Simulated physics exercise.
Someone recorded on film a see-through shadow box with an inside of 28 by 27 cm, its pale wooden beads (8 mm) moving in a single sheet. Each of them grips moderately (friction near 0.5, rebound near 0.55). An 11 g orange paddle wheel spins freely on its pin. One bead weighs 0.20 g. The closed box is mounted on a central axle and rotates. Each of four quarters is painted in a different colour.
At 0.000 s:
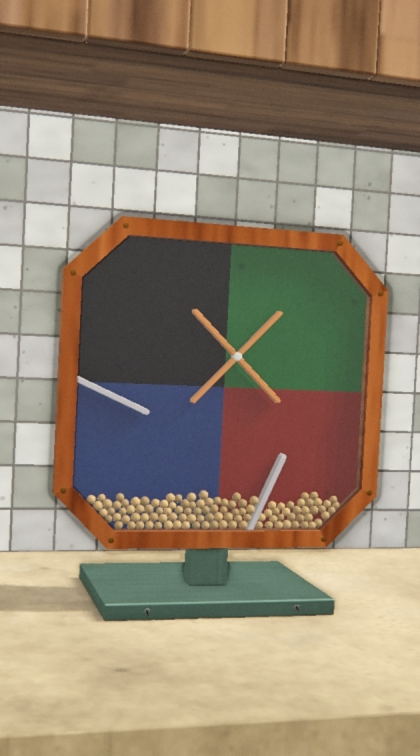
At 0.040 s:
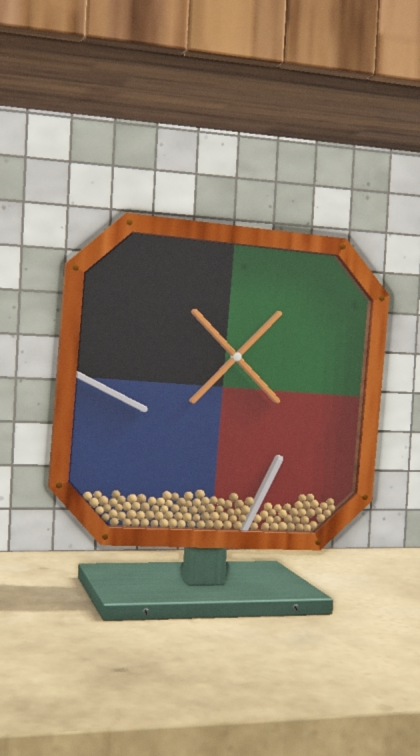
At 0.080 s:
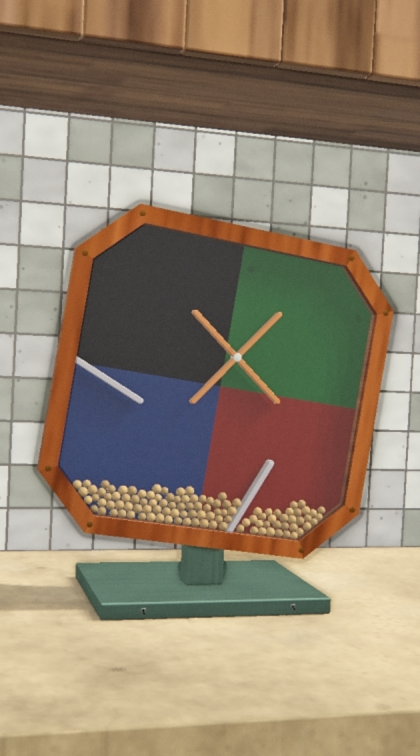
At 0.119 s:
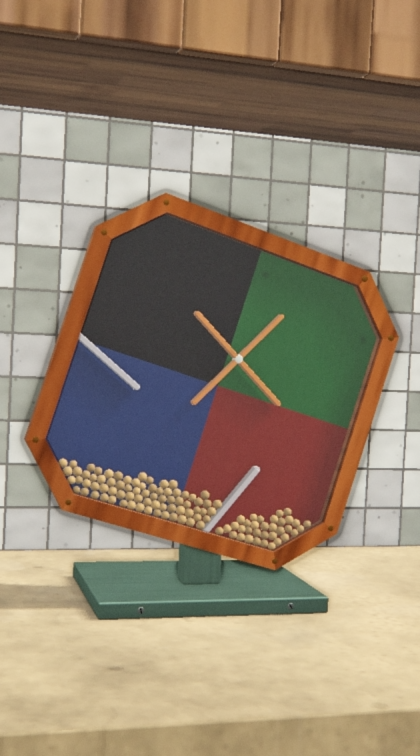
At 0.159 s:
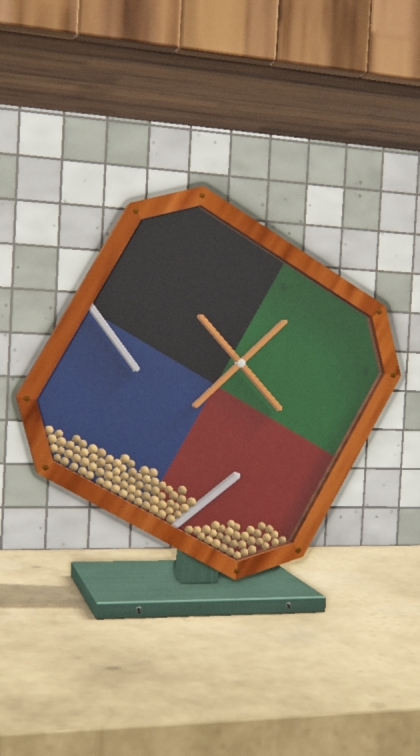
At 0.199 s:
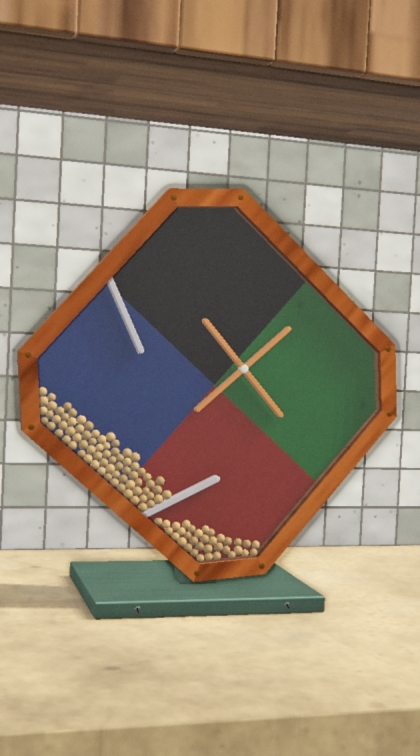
On a pale counter before a grey-and-white tiled wall, seen straight on by a still camera, an orange-framed, eight-sided box stands on a green base. Its back shows black upper left, green upper right, blue lower left and red lower right, with an orange paddle cross, two pale bars and wooden beads along the bottom. The box turns clockwise, slowly then faster, and the beads shift left, banking along the lower-left side.
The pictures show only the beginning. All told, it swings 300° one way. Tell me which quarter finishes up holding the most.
Answer: Black.
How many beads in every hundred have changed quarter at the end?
Moved share: About 95 per cent.
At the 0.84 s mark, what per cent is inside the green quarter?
It works out at roughly 50 per cent.
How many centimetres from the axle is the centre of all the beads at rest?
About 9 cm left and 7 cm below.
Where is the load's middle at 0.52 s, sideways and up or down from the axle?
8 cm left, 2 cm above.
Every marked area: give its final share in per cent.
Red quarter 0, blue quarter 10, green quarter 0, black quarter 90.
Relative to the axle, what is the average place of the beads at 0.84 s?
Left: About 8 cm; below: About 6 cm.
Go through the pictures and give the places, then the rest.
Level; about 110 beads; beads' middle (216, 512); highest (314, 496); orange paddle wheel (237, 357); red (288, 457), blue (151, 454), green (295, 322), black (157, 314), in the first frame.
Turned 2° clockwise; beads' middle (212, 512); highest (200, 494), in the second frame.
Turned 7° clockwise; beads' middle (201, 510); highest (87, 484); wall ends (270, 463), (140, 400), in the third frame.
Turned 16° clockwise; beads' middle (183, 506); highest (63, 463); orange paddle wheel (238, 359), in the fourth frame.
Turned 28° clockwise; beads' middle (159, 497); highest (49, 430), in the fifth frame.
Turned 40° clockwise; beads' middle (137, 483); highest (42, 392); orange paddle wheel (243, 369); red (220, 483), blue (117, 388), green (307, 382), black (209, 285), in the sixth frame.
After 0.52 s, it stands 140° clockwise; the beads' middle is 8 cm left of and 2 cm above the centre; red 80 %, blue 20 %, green 5 %.
After 0.84 s, it has come round 239° clockwise; the beads' middle is 8 cm left of and 6 cm below the centre; green 50 %, black 50 %.
After 1.11 s, it has come round 300° clockwise; the beads' middle is 10 cm left of and 7 cm below the centre; blue 10 %, black 90 %.
All still by 4.4 s, it has come round 300° clockwise; red 0 %, blue 10 %, green 0 %, black 90 %.
